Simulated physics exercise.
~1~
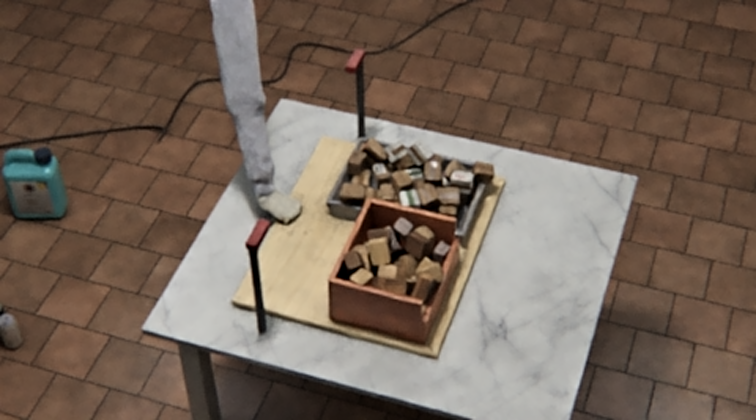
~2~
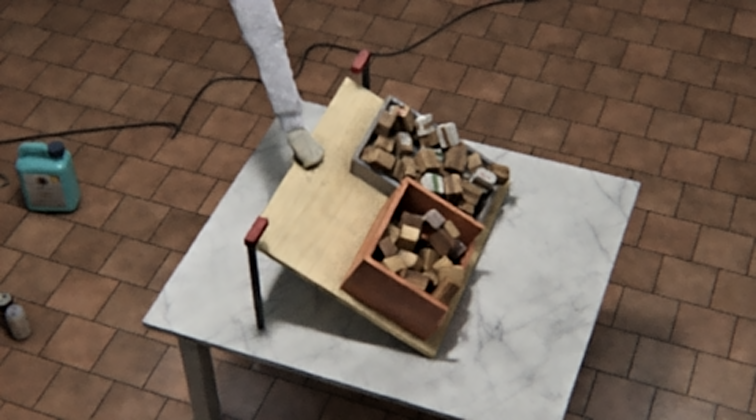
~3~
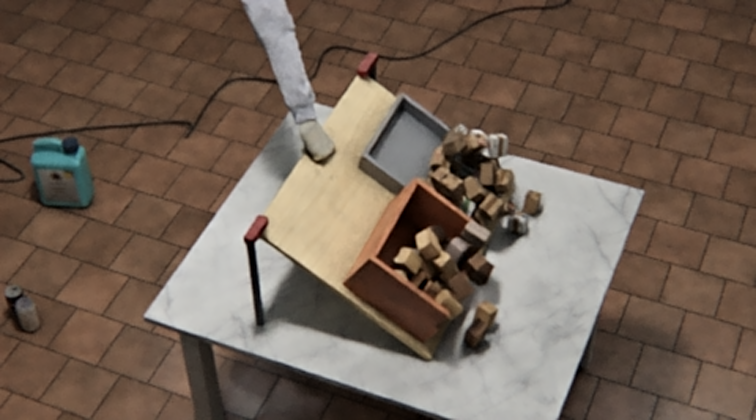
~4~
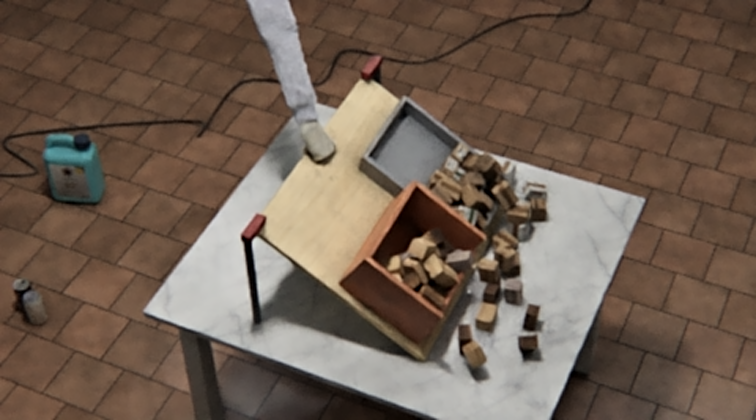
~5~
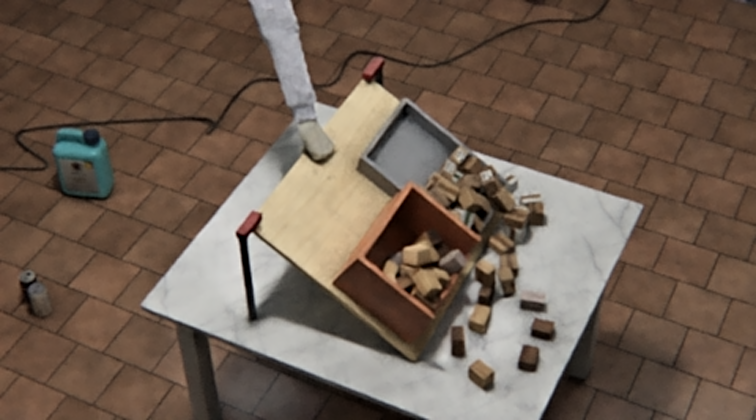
A wooden board holding a grey basket and an orange basket tipped up on its left side against two red stops, spilling blocks rightward onto the table until the grey basket was empty and the orange one still held a pile.
